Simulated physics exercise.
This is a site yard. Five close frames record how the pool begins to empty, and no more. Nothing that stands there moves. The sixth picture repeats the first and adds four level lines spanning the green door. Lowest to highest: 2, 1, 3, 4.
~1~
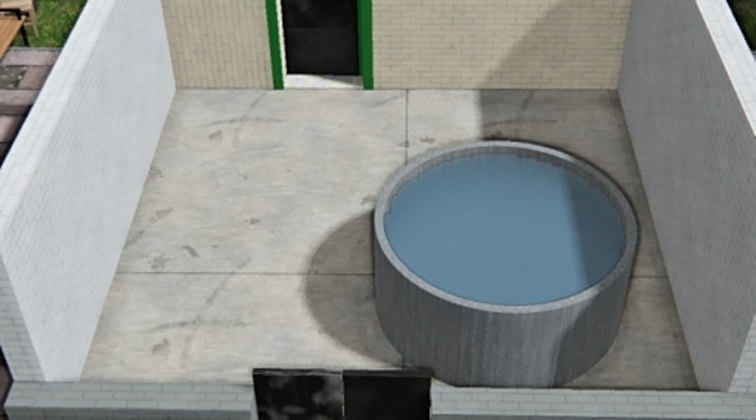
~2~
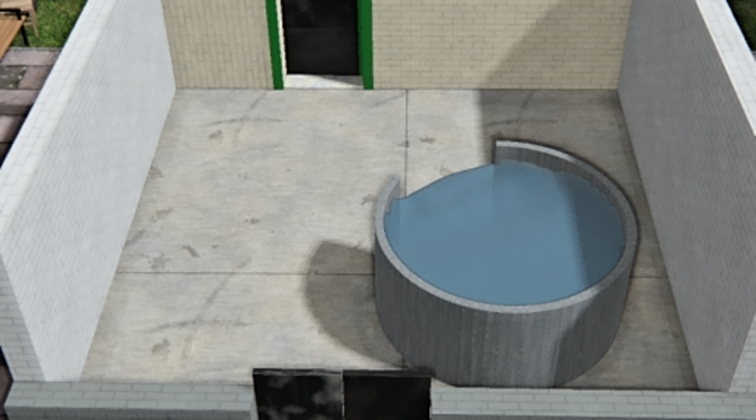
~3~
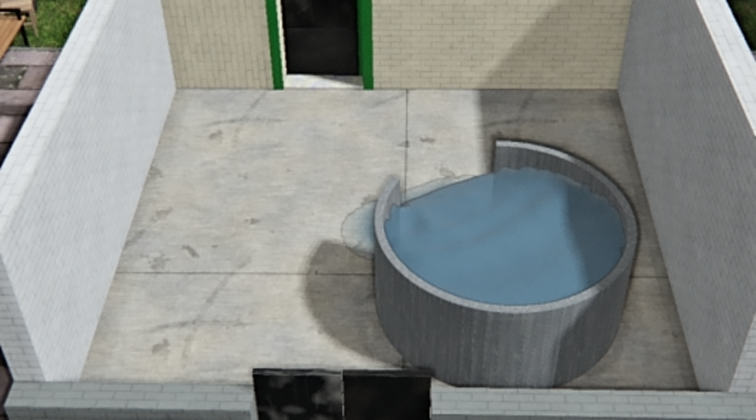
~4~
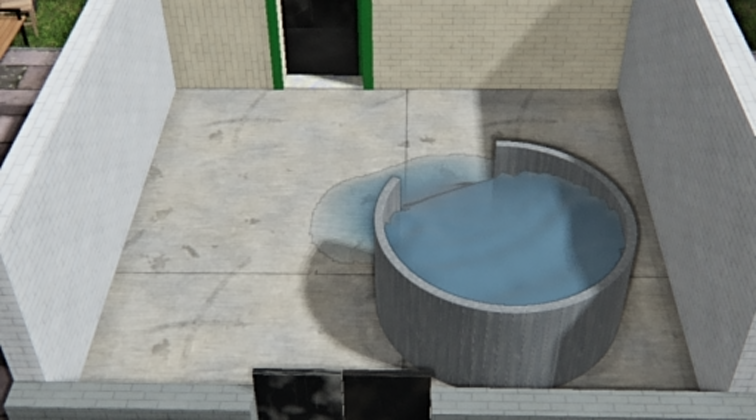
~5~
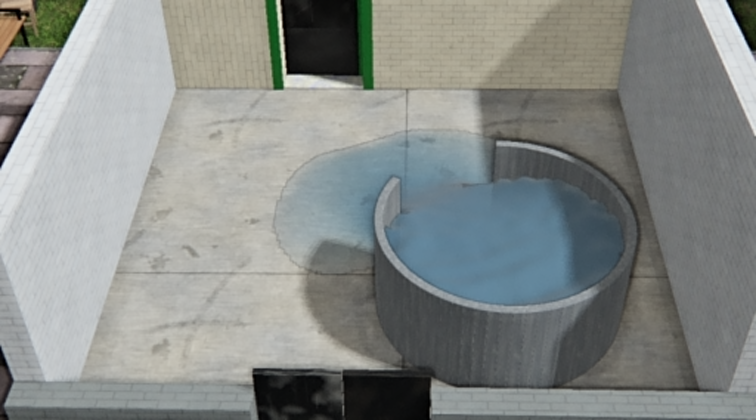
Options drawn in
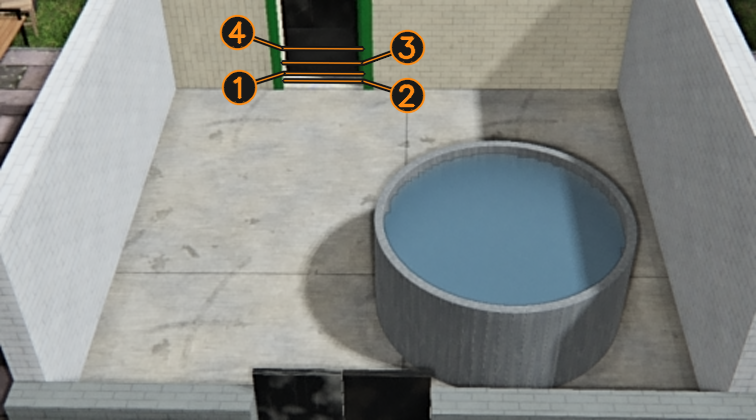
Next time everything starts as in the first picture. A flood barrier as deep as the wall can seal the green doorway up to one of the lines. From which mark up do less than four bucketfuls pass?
I would pick mark 3.
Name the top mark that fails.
1 it is.
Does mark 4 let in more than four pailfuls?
No.
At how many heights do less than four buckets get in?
Two of the four.
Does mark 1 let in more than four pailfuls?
Yes, it does.
On the marked copy, 1 at (323, 73); 2 at (323, 80); 3 at (322, 62); 4 at (321, 48); from the bottom up 2, 1, 3, 4.
Choosing 1, about 8 bucketfuls get in.
Choosing 2, dozens of bucketfuls pour in.
Choosing 3, a splash gets over, under a bucket.
Choosing 4, nothing gets over.
